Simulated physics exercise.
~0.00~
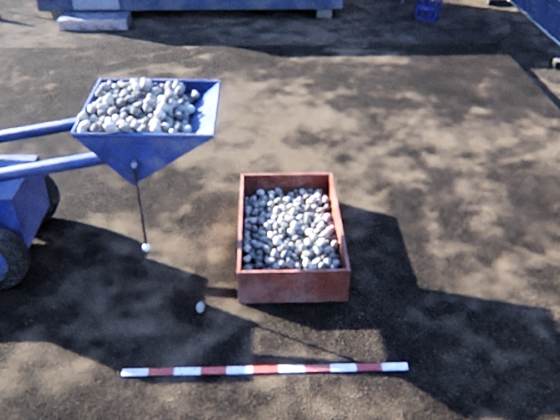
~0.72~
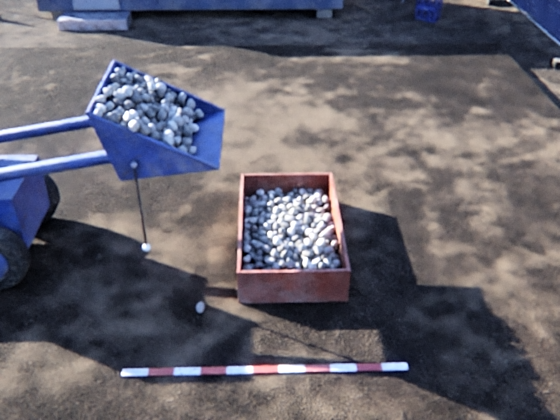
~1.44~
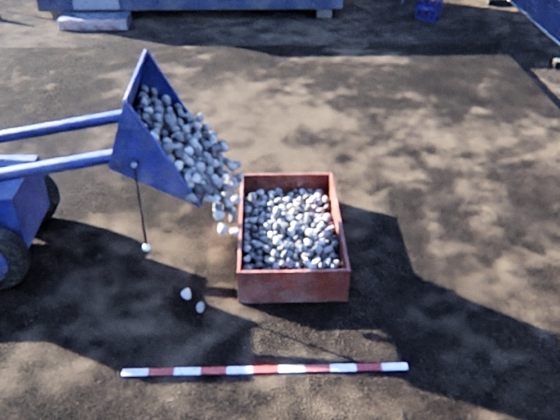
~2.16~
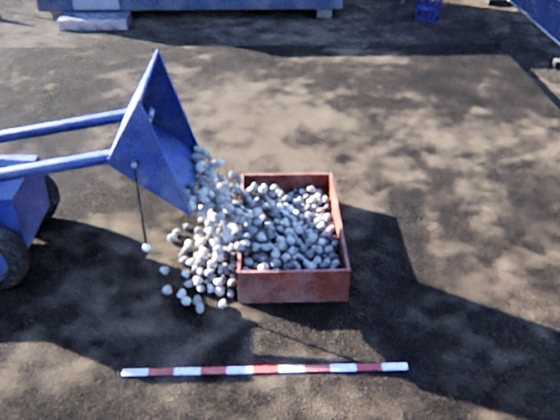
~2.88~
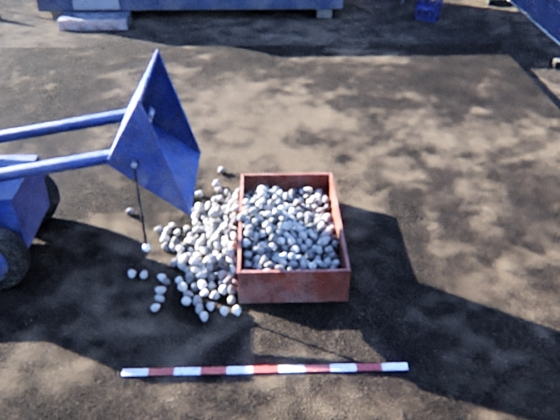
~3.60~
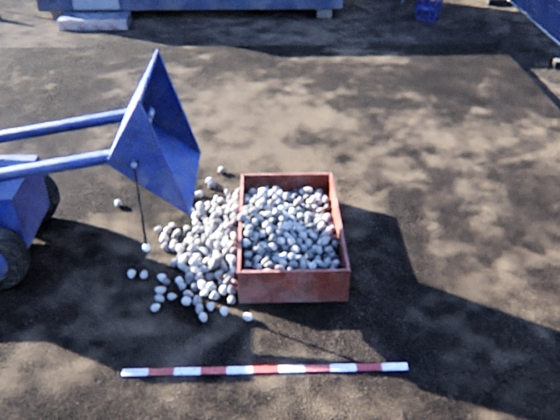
Blue loader bucket tipping rounded grey stones toward a reddish bin, some landing inside and many piling up against its left side.
